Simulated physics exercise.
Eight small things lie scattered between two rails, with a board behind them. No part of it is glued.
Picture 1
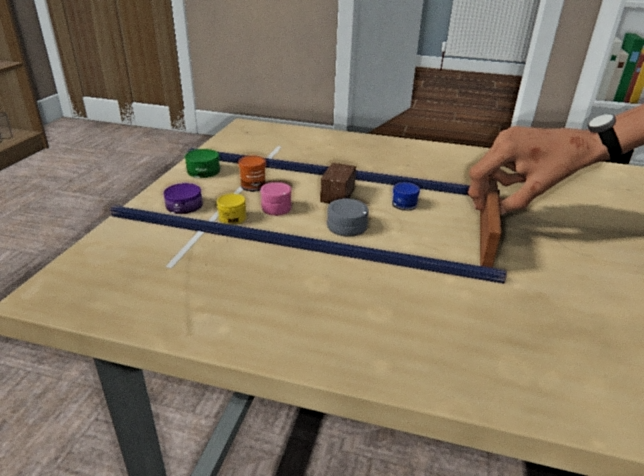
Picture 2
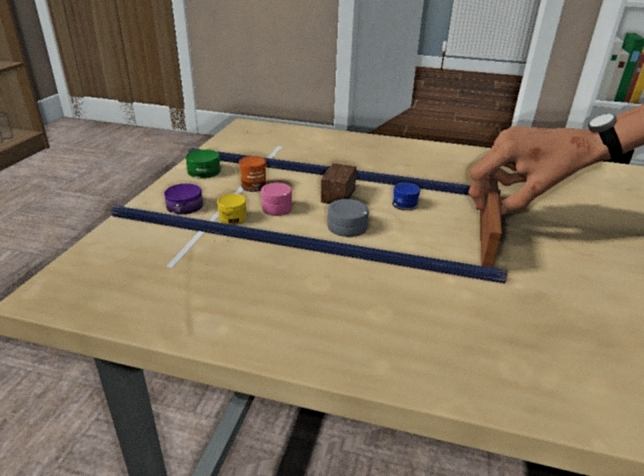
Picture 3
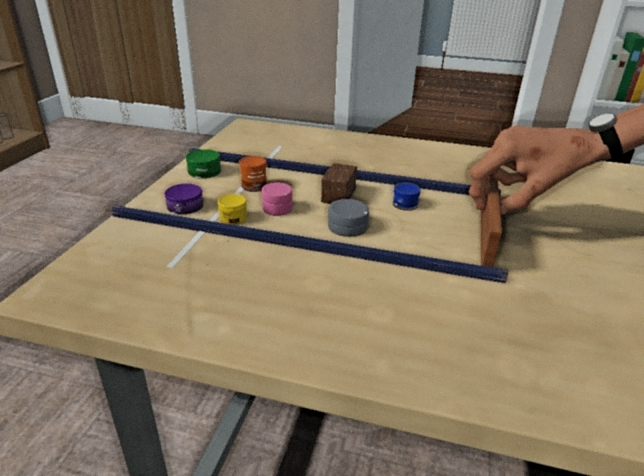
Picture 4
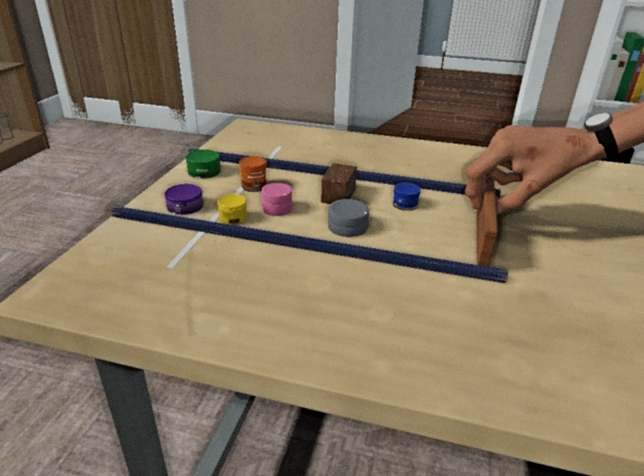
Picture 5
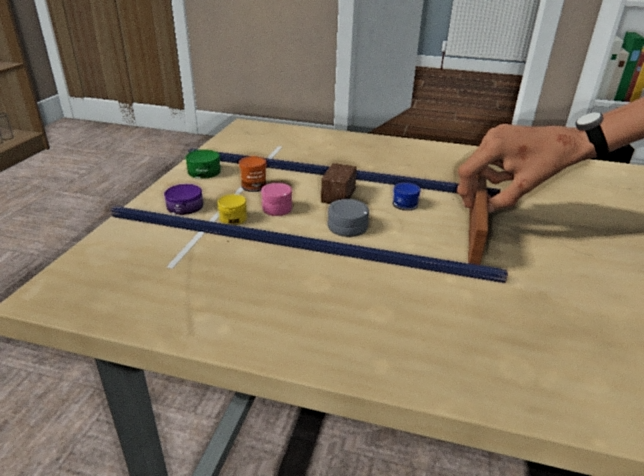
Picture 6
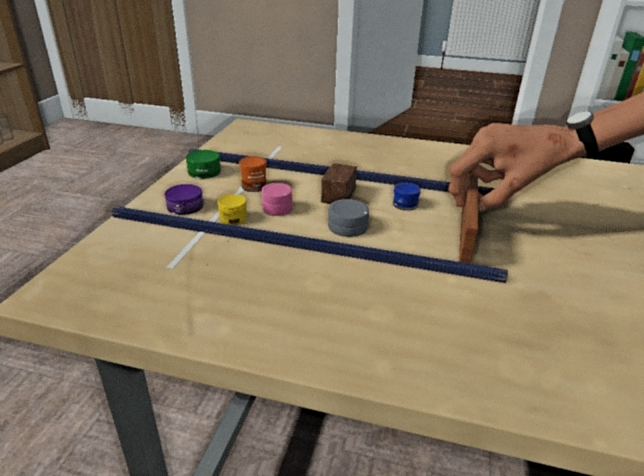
On a wooden table, a hand slides an upright board slightly left between two dark rails, while the scattered small objects stay still.
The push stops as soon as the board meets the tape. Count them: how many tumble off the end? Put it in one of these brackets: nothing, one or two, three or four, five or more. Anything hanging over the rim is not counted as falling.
Looks like not a single one goes over the edge.
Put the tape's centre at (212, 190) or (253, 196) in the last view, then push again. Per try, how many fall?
Per try: 1; 0.
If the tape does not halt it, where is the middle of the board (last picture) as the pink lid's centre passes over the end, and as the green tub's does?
First it's close to (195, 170), next close to (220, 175).
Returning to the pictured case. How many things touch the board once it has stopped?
The number is 2.
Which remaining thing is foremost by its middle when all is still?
It's the green tub that is foremost.
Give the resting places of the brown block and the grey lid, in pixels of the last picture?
Brown block: About (213, 167); grey lid: About (208, 195).
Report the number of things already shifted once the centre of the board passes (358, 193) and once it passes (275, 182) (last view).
Well, it's 3 at the first one and 6 at the second.
A little later, none off yet; green tub at rest near (204, 164); purple tub at rest near (184, 199); orange pot at rest near (254, 174).
When it is over, the number that fall off is zero.
